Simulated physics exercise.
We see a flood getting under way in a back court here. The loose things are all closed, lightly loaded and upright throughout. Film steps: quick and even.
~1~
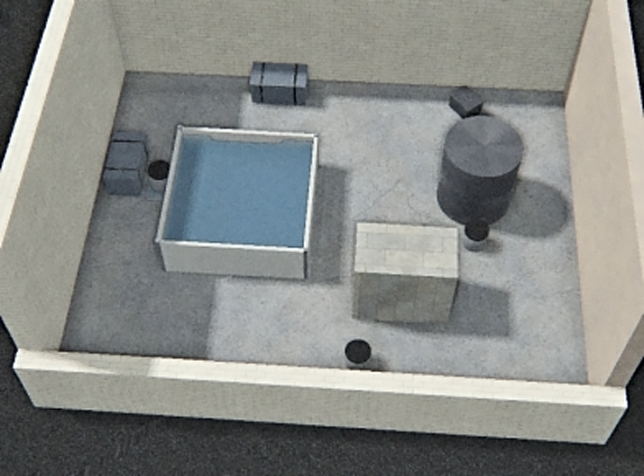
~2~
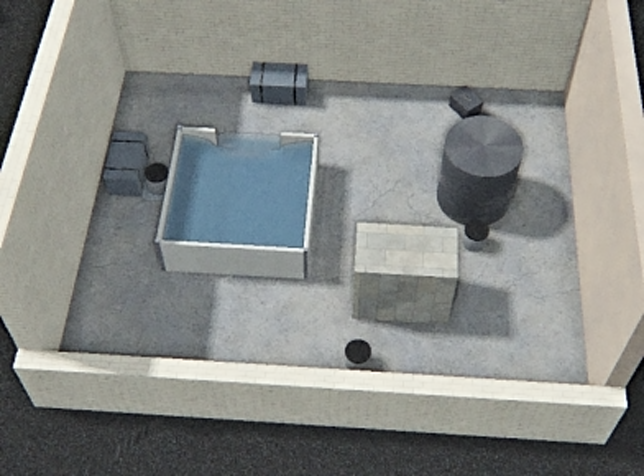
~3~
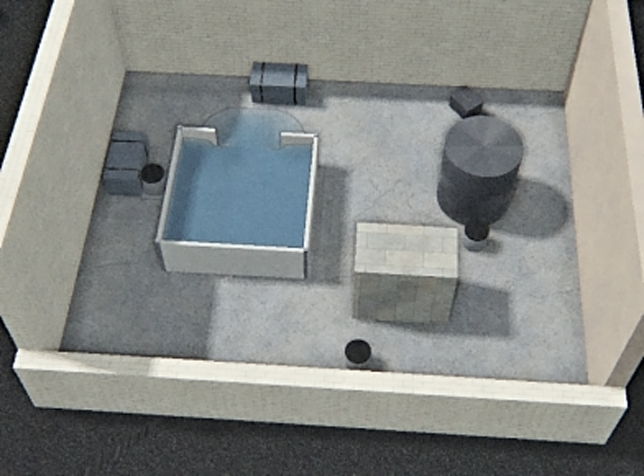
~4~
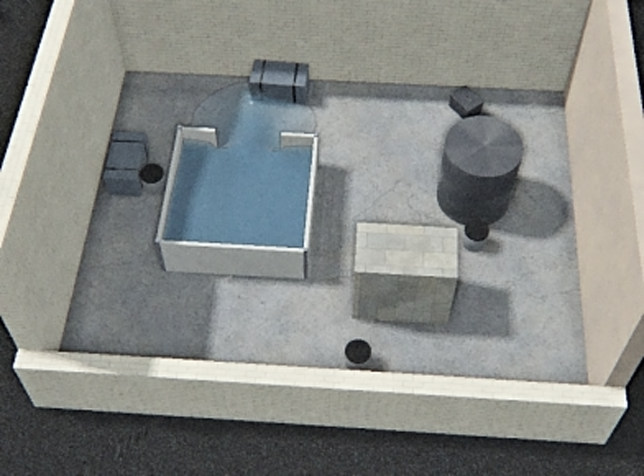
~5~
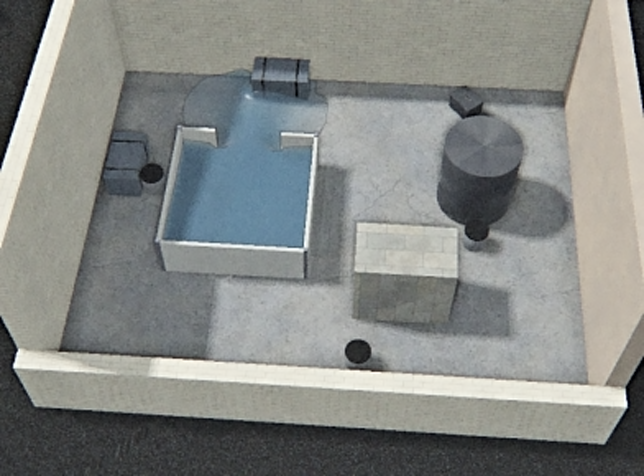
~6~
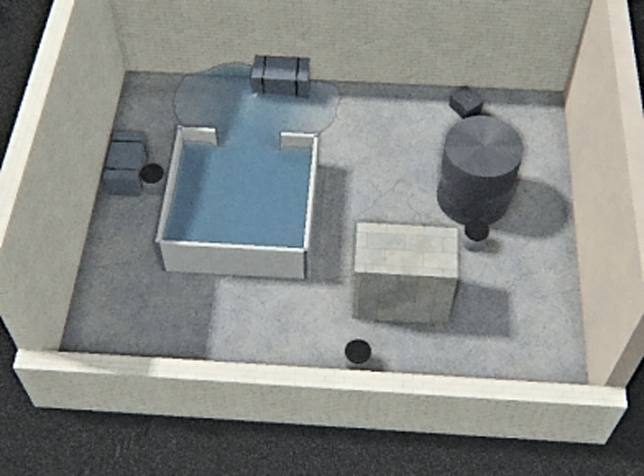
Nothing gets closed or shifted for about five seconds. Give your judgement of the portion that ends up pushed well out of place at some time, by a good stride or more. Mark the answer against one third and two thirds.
Two thirds or more of them.
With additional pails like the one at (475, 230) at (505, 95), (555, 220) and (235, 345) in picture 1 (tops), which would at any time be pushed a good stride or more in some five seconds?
Taking them one at a time: Goes the distance; goes the distance; falls short.
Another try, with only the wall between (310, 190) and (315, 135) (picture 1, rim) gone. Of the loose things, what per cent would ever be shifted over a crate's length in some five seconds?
Result: Close to 60 %.
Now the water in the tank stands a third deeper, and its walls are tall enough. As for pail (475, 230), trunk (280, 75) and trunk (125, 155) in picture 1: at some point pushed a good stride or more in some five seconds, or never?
Answers in the order asked: Stayed within the threshold, went past the threshold, went past the threshold.
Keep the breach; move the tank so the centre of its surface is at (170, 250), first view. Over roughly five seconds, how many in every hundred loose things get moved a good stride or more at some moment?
Roughly 60 percent of them.
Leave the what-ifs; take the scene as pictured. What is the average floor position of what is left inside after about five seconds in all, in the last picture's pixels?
I'd put it at roughly (387, 275).
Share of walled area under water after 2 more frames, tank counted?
20 in a hundred, roughly.
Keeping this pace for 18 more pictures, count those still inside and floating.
It adds up to 5.
A moment on, 0 of 7 are well off their spots; 1 afloat.
Next, 1 of 7 are well off their spots; 1 afloat.
Later, 5 of 7 are well off their spots; 5 afloat.
In the end, 5 of 7 are well off their spots, and 5 have been at some point; 4 afloat.
